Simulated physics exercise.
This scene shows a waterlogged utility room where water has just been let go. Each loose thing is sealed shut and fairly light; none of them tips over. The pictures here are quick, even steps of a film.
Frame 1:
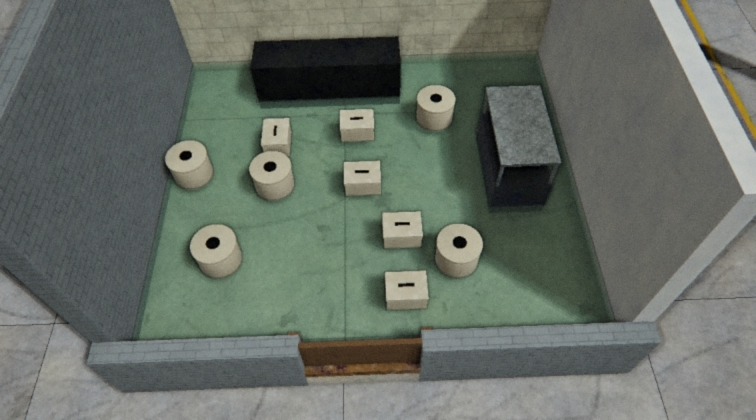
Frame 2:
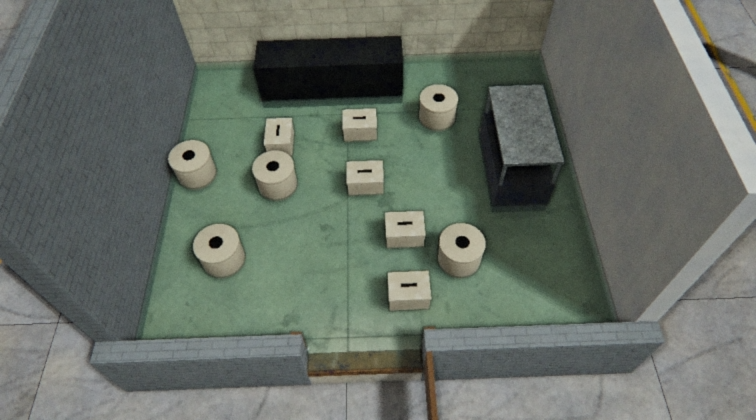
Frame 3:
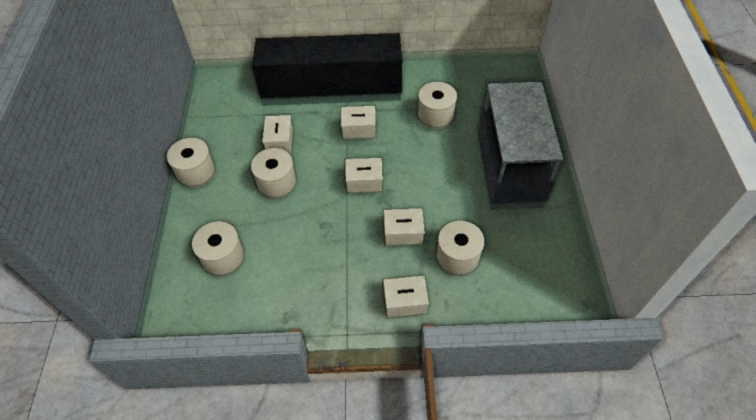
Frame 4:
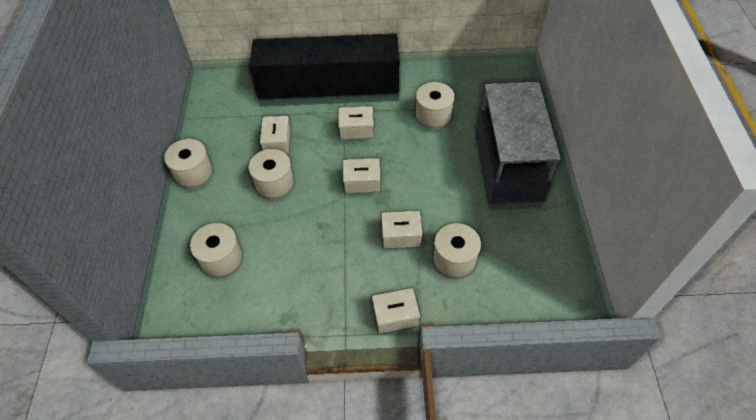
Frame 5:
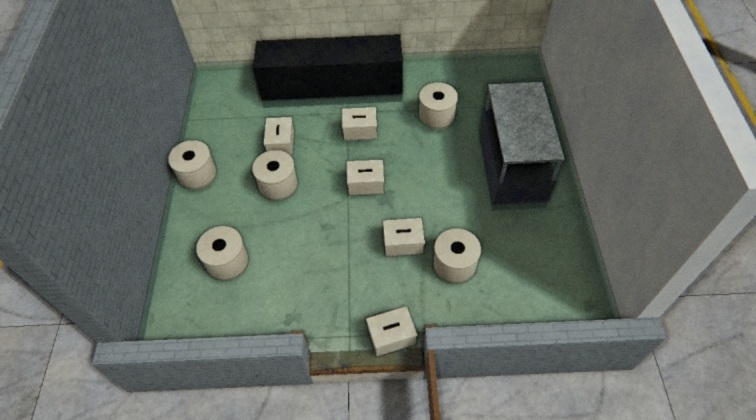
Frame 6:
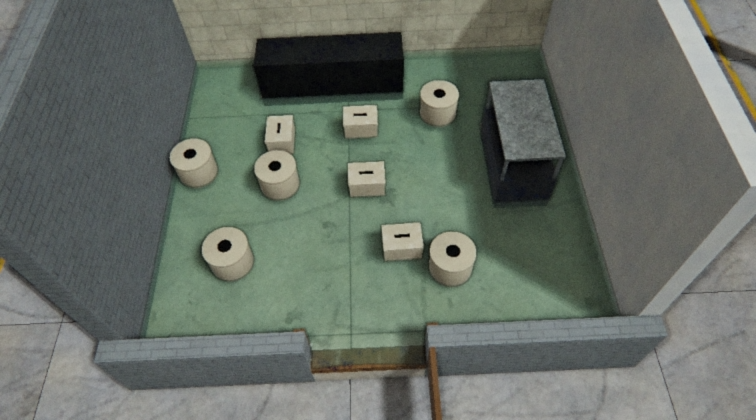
A cream box nearest the doorway slid toward the opening after its brown door swung outward, turning slightly before it passed out of view, while a few other boxes and round tubs shifted only a little.
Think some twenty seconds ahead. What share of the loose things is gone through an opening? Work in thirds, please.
That would be one to two thirds.
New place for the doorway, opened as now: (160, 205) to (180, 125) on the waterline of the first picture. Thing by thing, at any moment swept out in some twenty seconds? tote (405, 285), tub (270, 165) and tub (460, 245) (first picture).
In the order given: Retained, flushed out, retained.
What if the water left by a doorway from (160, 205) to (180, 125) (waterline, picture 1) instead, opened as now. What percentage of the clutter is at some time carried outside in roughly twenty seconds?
Close to 70 percent.
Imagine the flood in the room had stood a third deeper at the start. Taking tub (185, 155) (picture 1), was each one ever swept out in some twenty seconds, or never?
Held back.
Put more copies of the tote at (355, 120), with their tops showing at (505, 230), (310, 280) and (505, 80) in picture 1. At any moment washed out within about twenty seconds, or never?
In order: Leaves the room, leaves the room, never leaves.
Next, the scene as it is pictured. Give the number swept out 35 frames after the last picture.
All told, it is 6.
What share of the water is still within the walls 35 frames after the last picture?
62 %.
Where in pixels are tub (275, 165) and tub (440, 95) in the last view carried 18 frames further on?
Around (291, 220) and (425, 131).
A moment on, 1 of 10 are out; 9 afloat.
Next, 3 of 10 are out; 7 afloat.
Later, 6 of 10 are out; 4 afloat.
In the end, 6 of 10 are out; 4 afloat.
